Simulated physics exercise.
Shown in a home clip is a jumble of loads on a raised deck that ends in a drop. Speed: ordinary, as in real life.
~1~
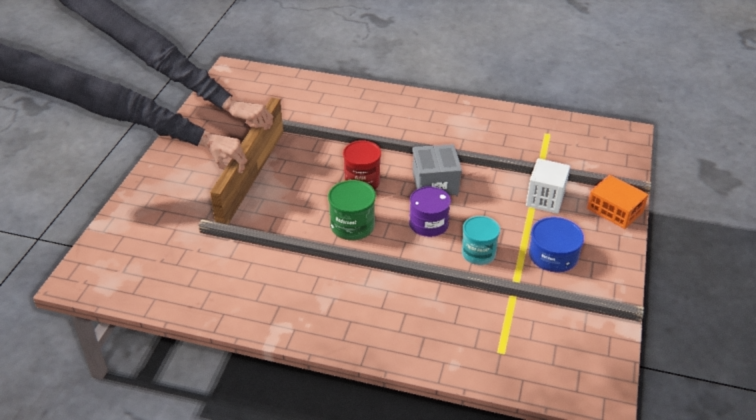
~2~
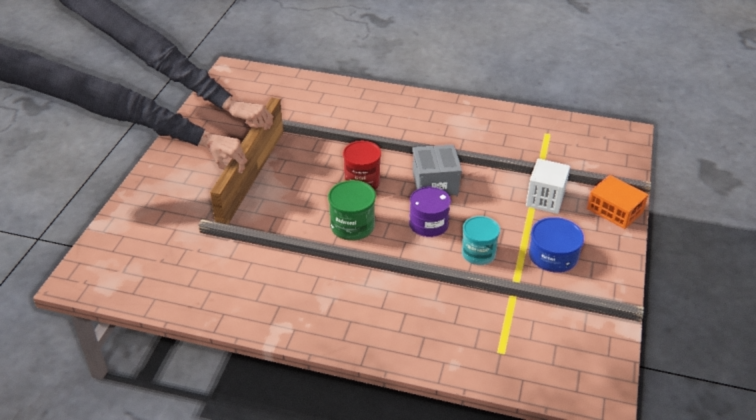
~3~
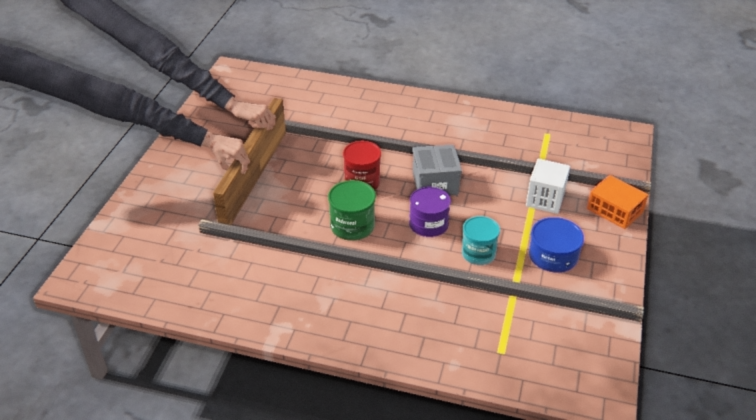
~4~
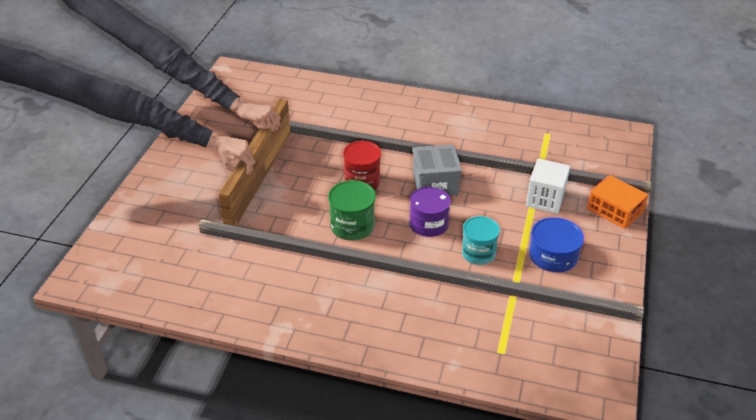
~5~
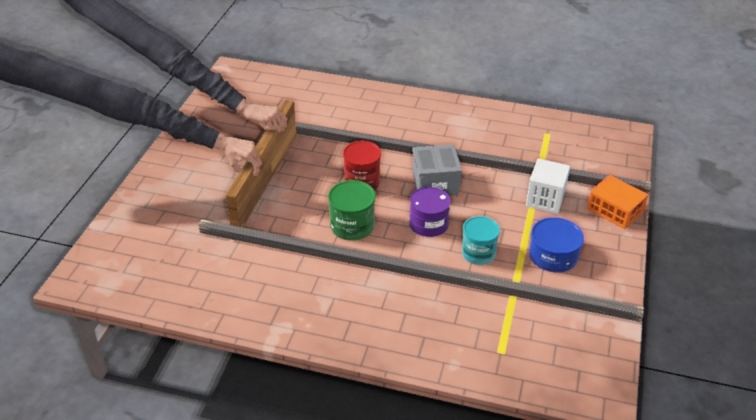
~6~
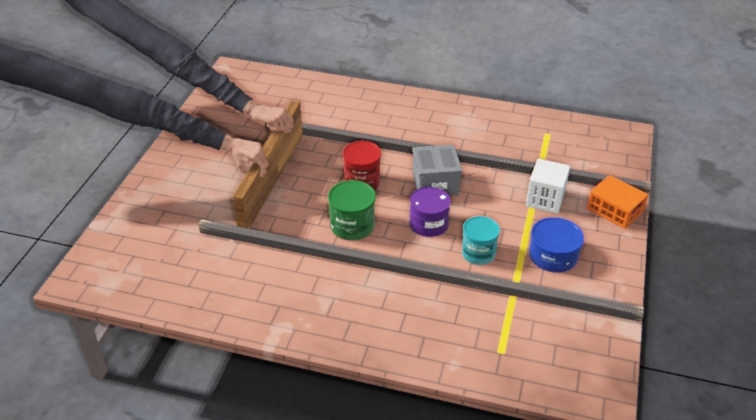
A wooden plank held upright by two hands slides slightly to the right across a brick-patterned tabletop between two dark rails, while the colored pails, grey tote, and white and orange crates near a yellow tape line stay still.
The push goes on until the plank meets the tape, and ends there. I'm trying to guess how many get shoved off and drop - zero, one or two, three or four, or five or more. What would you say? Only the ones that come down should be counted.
I would say zero.
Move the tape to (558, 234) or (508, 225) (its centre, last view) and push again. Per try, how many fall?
In order, 1 then 0.
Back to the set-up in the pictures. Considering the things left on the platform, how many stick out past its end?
Looks like 1 of them.
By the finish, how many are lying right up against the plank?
In total, 3.
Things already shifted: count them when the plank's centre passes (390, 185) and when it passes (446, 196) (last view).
4 by the first point, 5 by the second.
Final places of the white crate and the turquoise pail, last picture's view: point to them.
Going in order, first (596, 194) and next (584, 272).
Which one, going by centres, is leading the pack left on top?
It's the orange crate that is foremost.
A little later, none off yet; orange crate at rest near (617, 202); blue pail at rest near (556, 245); white crate at rest near (548, 186).
When it is over, the number that fall off is zero.
